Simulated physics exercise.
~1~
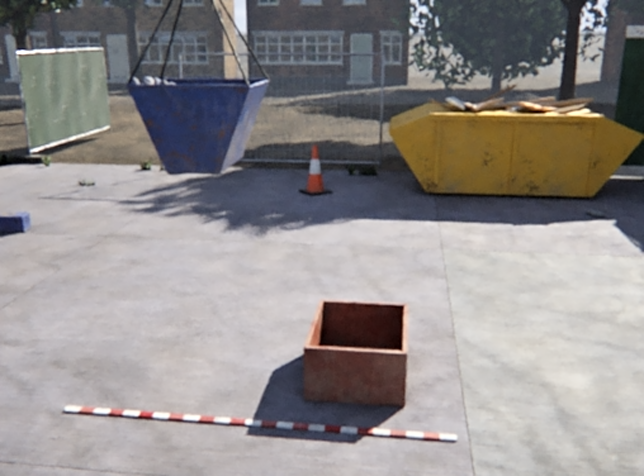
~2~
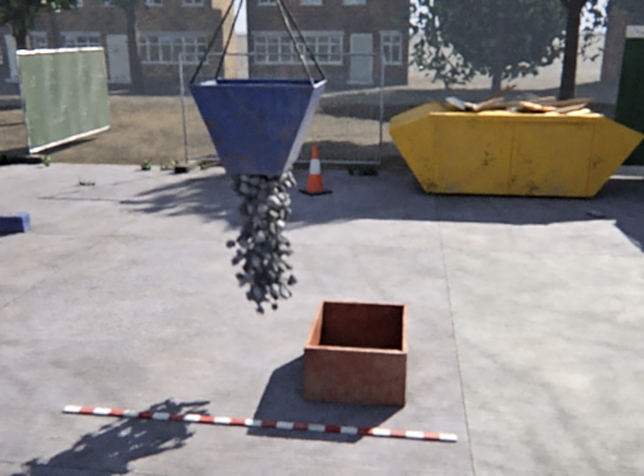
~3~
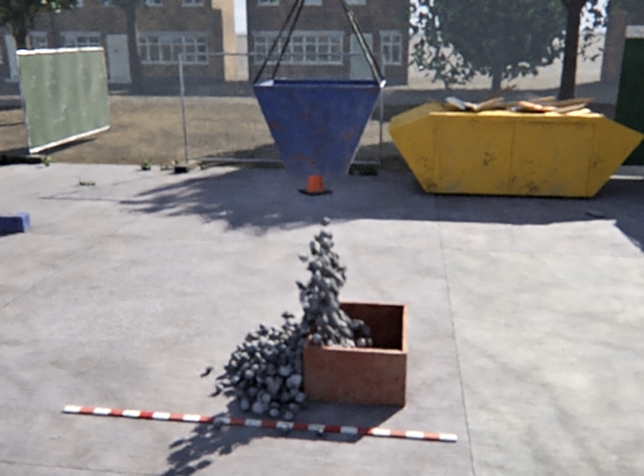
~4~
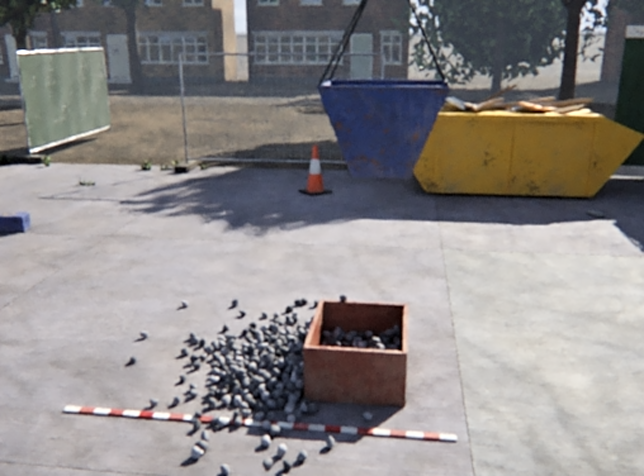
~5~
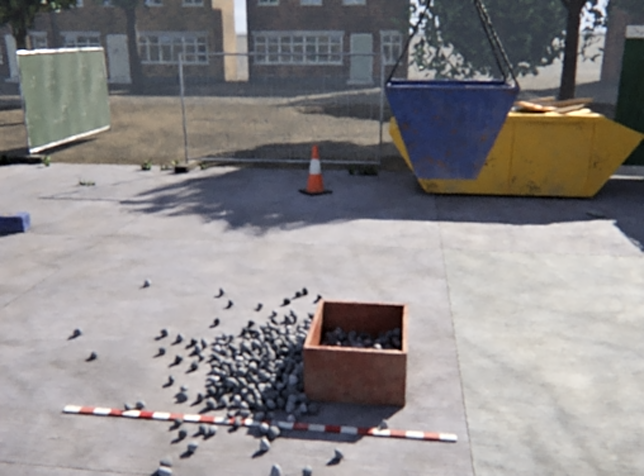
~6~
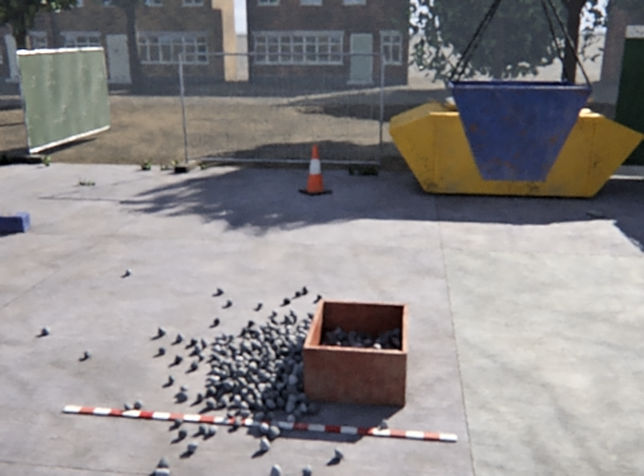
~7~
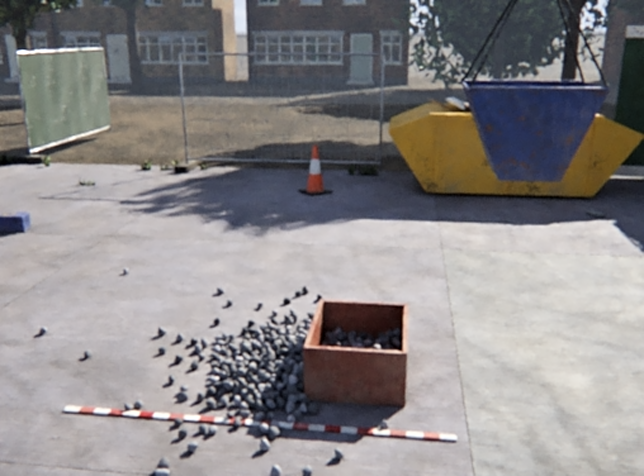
A blue hopper moves right, dropping grey stones mostly left of a brown bin, some inside.
